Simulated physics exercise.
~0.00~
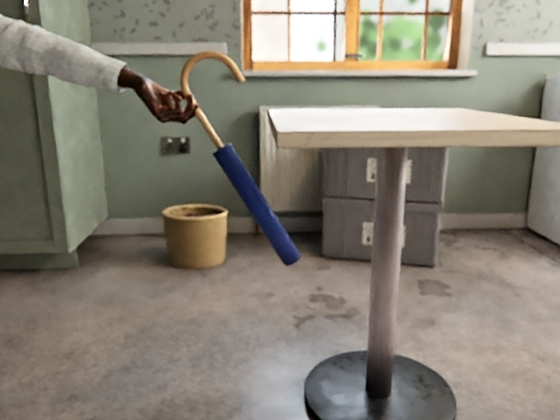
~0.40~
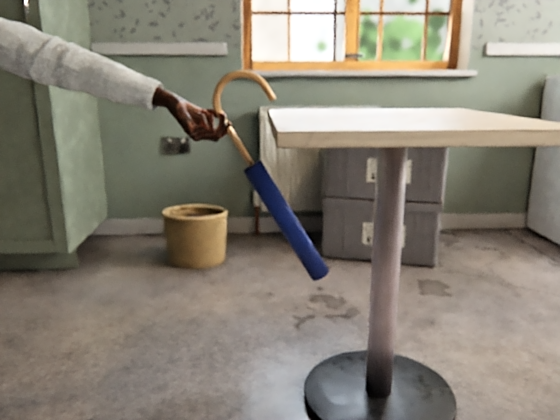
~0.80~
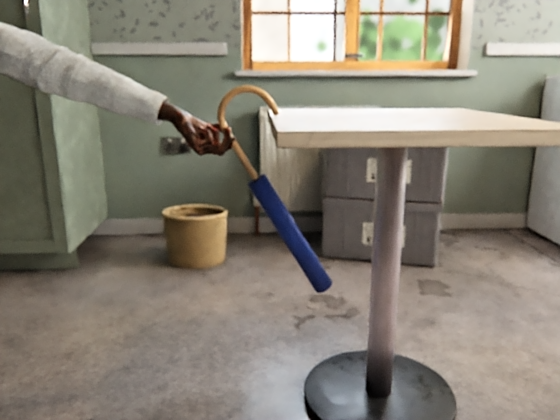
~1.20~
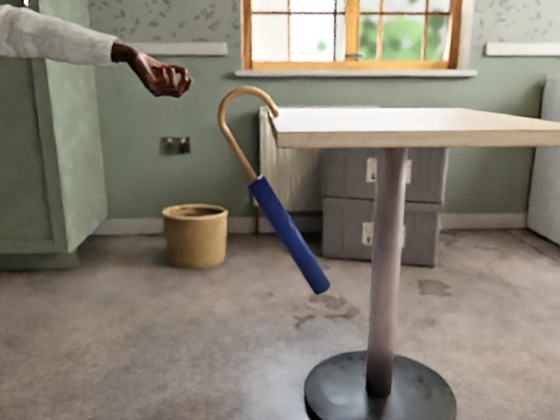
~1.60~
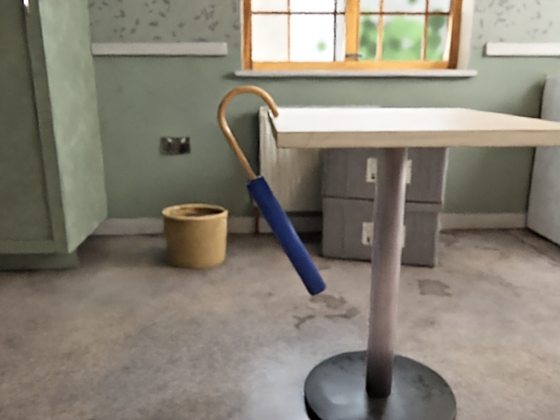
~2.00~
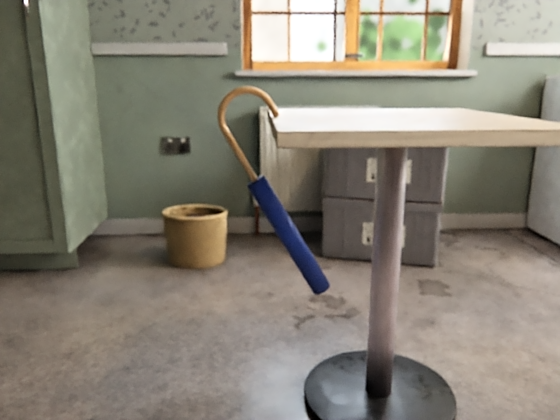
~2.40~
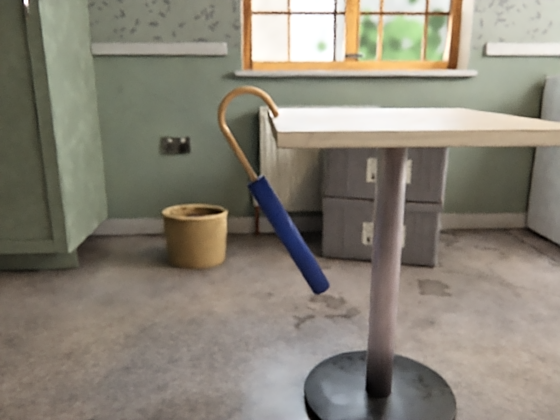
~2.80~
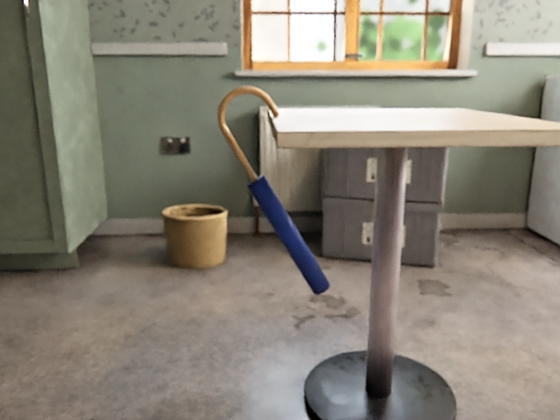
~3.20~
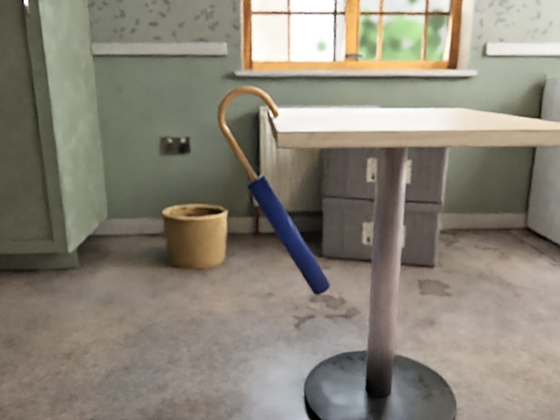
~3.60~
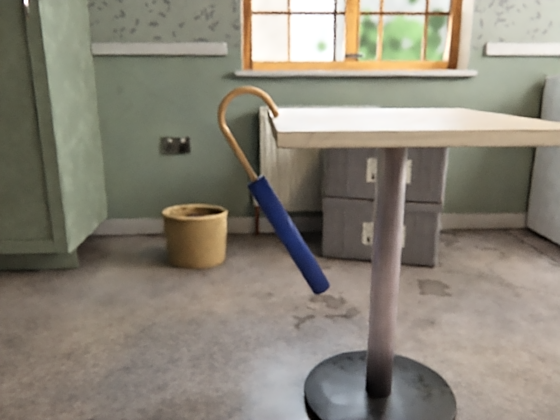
Hand hooking a blue umbrella by its curved handle onto a table edge, letting go and withdrawing left, leaving it hanging still.
